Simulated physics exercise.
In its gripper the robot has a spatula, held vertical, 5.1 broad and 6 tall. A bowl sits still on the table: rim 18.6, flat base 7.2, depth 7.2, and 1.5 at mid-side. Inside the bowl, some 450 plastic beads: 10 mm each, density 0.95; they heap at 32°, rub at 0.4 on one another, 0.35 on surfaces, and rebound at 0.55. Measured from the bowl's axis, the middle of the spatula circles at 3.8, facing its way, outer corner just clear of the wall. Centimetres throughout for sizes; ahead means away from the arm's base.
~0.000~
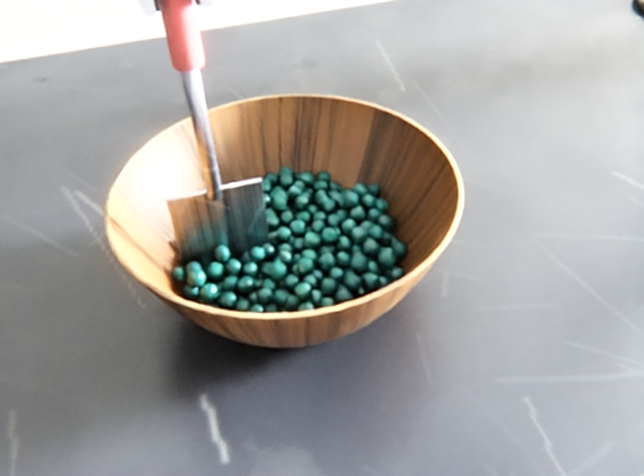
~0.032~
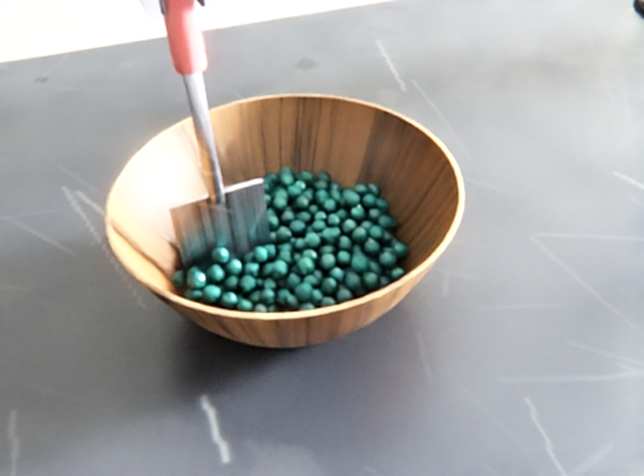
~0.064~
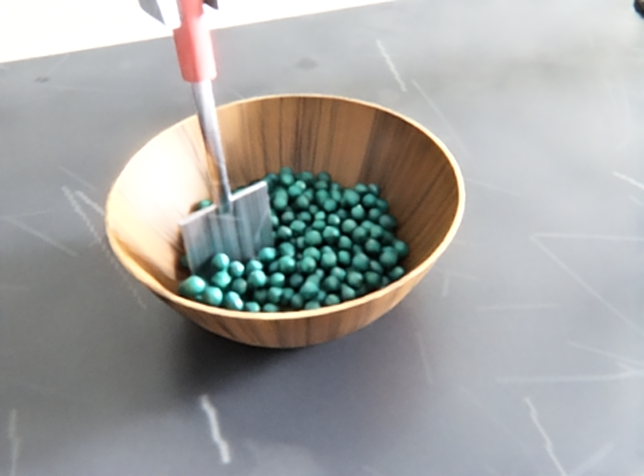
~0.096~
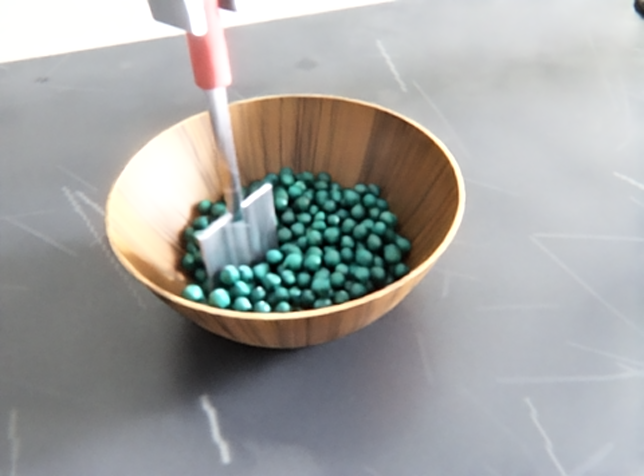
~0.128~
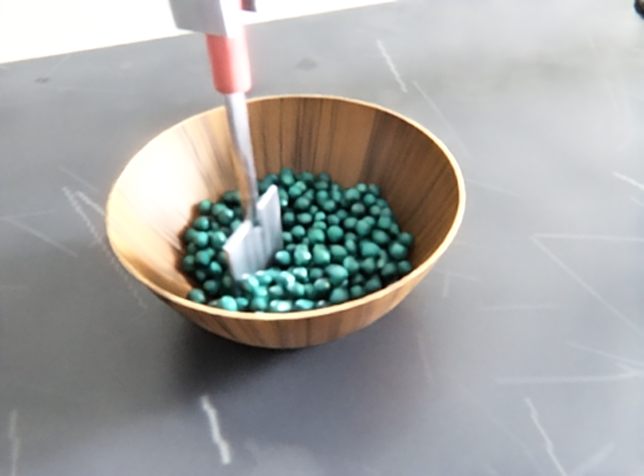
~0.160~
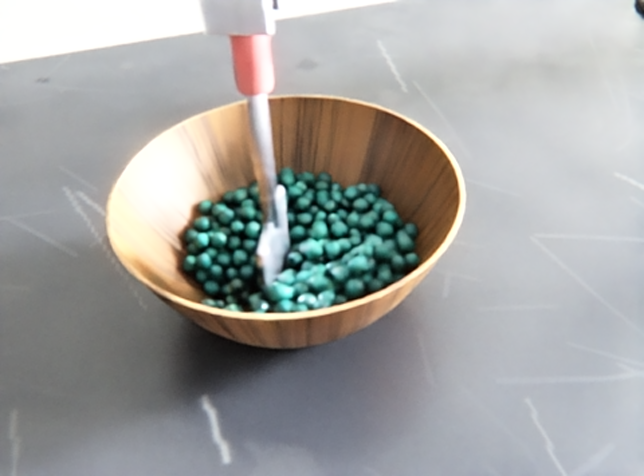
In the video, a robot gripper holds a spatula upright in a wooden bowl of dark green beads on a gray table. The spatula sweeps from the left toward the right through the beads, turning edge-on and pushing them aside.
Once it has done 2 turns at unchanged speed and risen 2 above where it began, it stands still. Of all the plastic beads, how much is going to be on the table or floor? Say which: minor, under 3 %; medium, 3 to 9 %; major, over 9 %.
That would be a minor share.
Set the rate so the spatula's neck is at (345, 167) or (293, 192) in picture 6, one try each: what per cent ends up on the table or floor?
Close to 15 and 5 in a hundred.
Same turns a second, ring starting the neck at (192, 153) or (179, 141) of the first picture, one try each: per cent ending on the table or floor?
Close to 0 per cent for the first and close to 0 per cent for the second.
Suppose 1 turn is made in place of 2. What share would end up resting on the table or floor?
It would be around 0 percent.
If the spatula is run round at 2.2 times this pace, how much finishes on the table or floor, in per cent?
It would come to around 20 percent.
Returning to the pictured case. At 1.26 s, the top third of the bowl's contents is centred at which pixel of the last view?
The centre is roughly (317, 205).
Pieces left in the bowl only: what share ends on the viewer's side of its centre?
Estimate: Some 50 %.
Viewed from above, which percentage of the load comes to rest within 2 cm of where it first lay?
Around 20 in a hundred, roughly.
By 0.71 s, 324° round, highest piece 8 above the table; 451 in the bowl.
By 1.26 s, 222° round, highest piece 6 above the table; 451 in the bowl.
By 1.74 s, 0° round, highest piece 6 above the table; 451 in the bowl.
By 2.44 s, 0° round, highest piece 6 above the table; 451 in the bowl.
Final count, 451 in the bowl. That is 0 % on the table or floor.
